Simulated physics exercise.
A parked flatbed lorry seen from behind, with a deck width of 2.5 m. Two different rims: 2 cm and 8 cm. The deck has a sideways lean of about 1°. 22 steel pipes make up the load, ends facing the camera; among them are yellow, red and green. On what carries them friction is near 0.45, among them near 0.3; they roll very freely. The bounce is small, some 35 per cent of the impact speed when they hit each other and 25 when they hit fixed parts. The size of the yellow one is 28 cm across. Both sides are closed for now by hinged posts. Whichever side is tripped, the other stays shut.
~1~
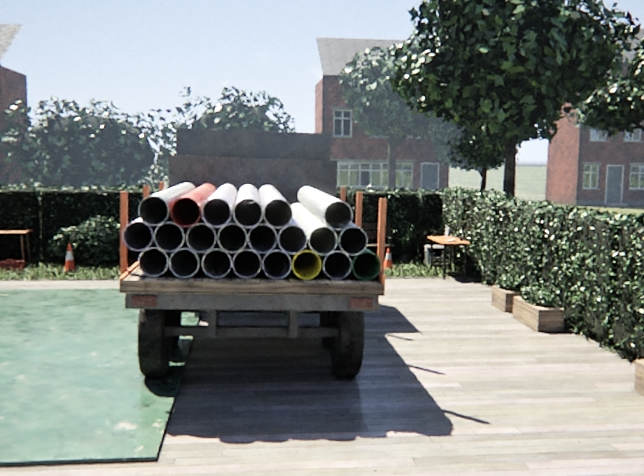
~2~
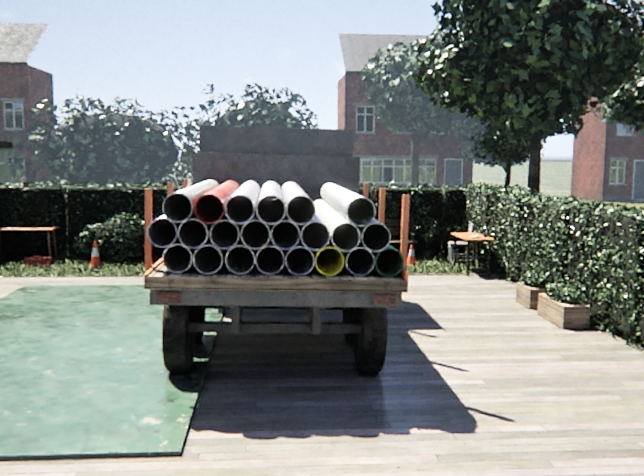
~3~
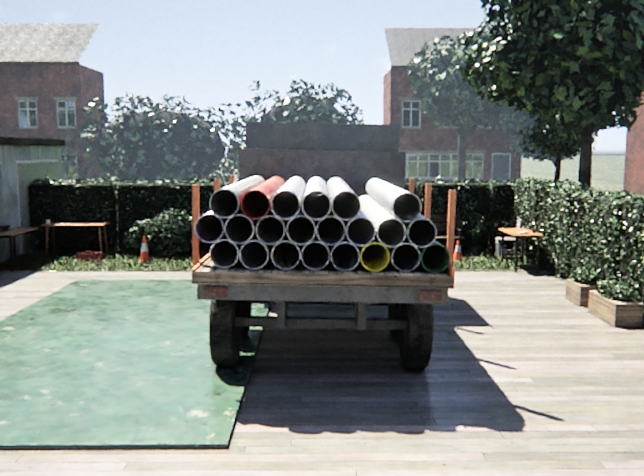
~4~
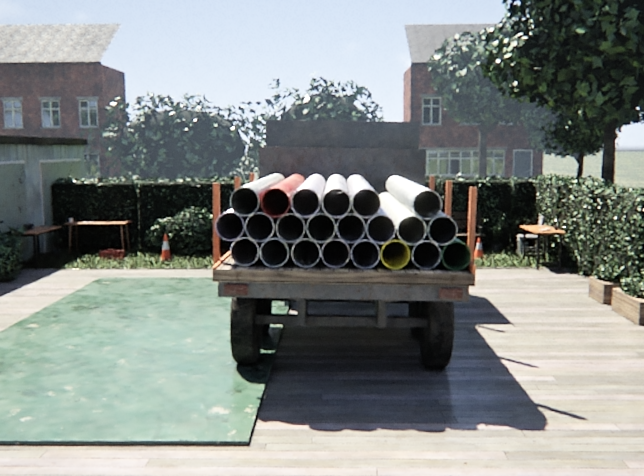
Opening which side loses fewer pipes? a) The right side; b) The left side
The answer is a.
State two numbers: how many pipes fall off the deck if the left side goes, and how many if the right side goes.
5 for the left, 0 for the right.
If it is the left, after 1.8 s, yellow is on the deck, 75 cm from the right edge; red is up on others, 30 cm from the left edge, rolling left; green is on the deck, 15 cm from the right edge; 3 gone from the deck.
If it is the left, in the end, yellow is on the deck, 75 cm from the right edge; red is on the ground to the left; green is on the deck, 15 cm from the right edge; 5 gone from the deck.
If it is the right, after 0.7 s, yellow is on the deck, 75 cm from the right edge; red is up on others, 55 cm from the left edge; green is on the deck, 15 cm from the right edge; 0 gone from the deck.
If it is the right, in the end, yellow is on the deck, 75 cm from the right edge; red is up on others, 55 cm from the left edge; green is on the deck, 15 cm from the right edge; 0 gone from the deck.
